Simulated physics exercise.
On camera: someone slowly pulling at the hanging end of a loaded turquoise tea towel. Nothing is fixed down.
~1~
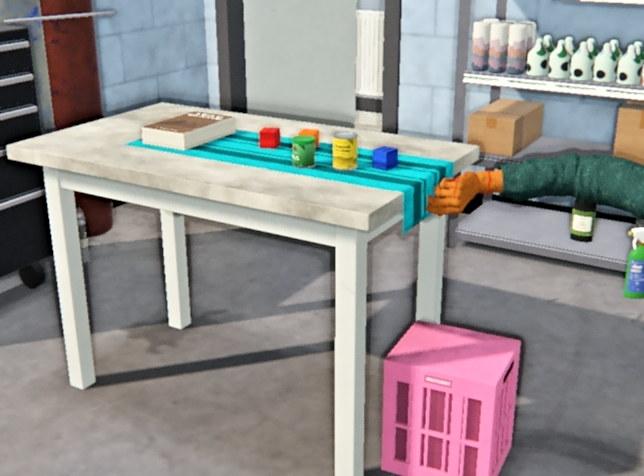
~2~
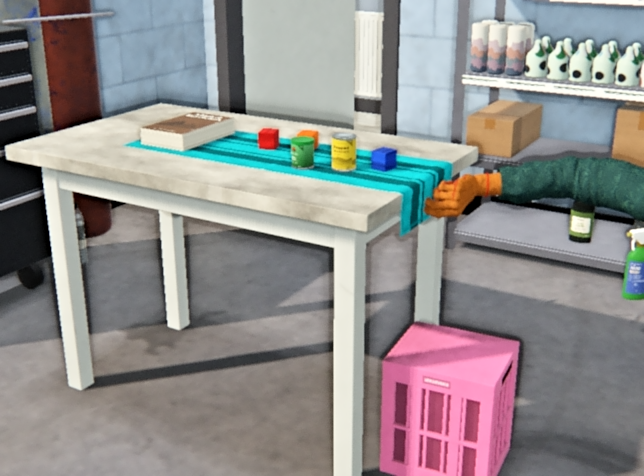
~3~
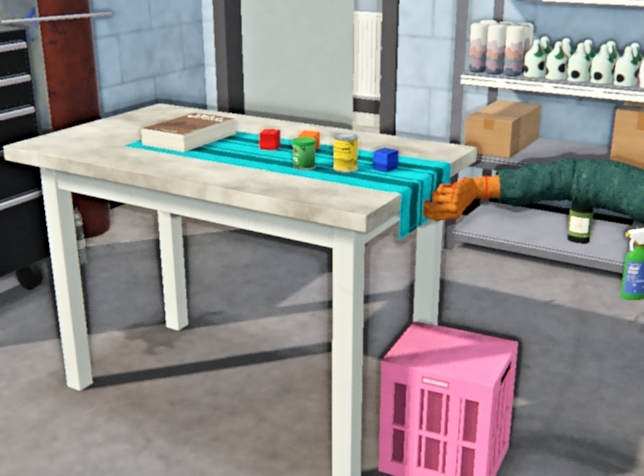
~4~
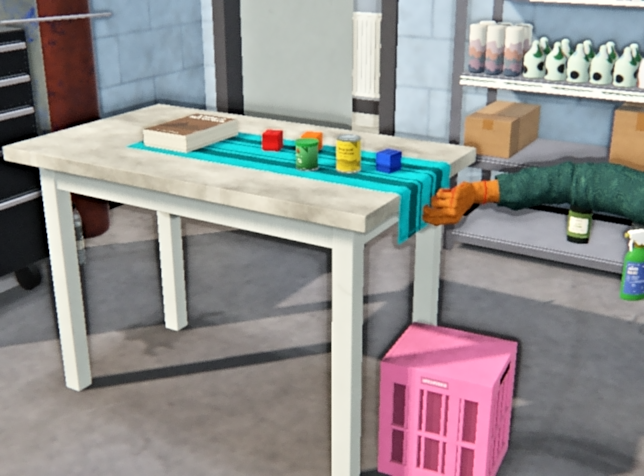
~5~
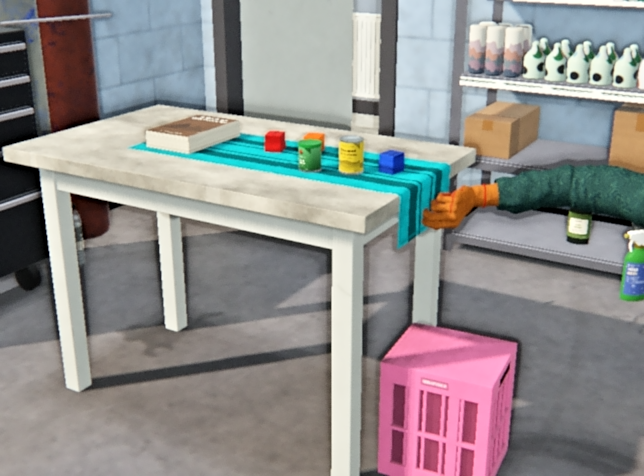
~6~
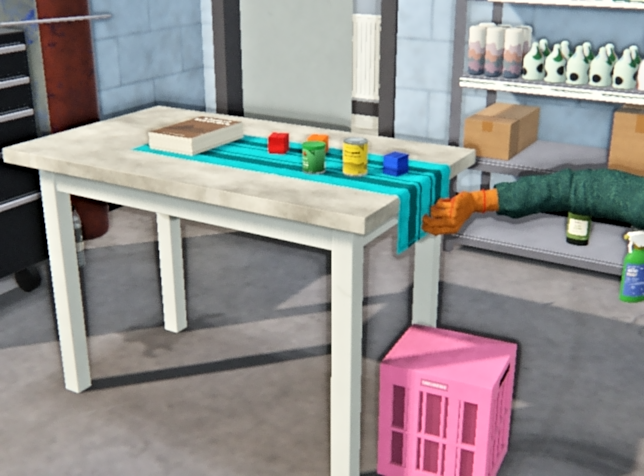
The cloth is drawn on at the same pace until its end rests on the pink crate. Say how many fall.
It carries off three.
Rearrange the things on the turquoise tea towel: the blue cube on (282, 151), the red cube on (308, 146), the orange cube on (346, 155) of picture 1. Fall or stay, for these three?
The blue cube survives; the red cube stays on; the orange cube drops off.
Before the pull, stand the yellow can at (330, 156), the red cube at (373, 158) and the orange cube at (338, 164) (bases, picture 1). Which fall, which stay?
The yellow can comes down; the red cube goes over; the orange cube goes over.
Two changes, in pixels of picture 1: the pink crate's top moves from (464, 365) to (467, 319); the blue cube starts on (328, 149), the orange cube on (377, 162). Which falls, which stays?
The blue cube stays on, the orange cube falls.
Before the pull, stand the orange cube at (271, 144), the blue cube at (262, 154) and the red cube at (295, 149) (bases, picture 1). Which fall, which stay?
The orange cube holds on, the blue cube remains up, the red cube survives.
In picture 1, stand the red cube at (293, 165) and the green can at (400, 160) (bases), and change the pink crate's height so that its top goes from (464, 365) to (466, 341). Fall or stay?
The red cube does not fall; the green can comes down.
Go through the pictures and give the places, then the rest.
The first picture shows hem (403, 235); blue cube (385, 149); yellow can (345, 134); green can (304, 138); orange cube (309, 131); red cube (270, 129); top of the crate (464, 365).
The second picture shows hem (400, 236); blue cube (385, 150).
The third picture shows hem (399, 240); yellow can (346, 136).
The fourth picture shows hem (399, 244); green can (307, 141); top of the crate (461, 367).
The fifth picture shows hem (398, 249); orange cube (314, 135).
The sixth picture shows hem (397, 254); blue cube (396, 155); yellow can (356, 140); green can (314, 144); orange cube (318, 137); red cube (278, 135).
Early on, hem near (424, 308); blue cube and yellow can gone.
Midway, hem on the crate; blue cube, yellow can and green can gone.
Finally, hem on the crate; blue cube, yellow can and green can gone. The answer is three.
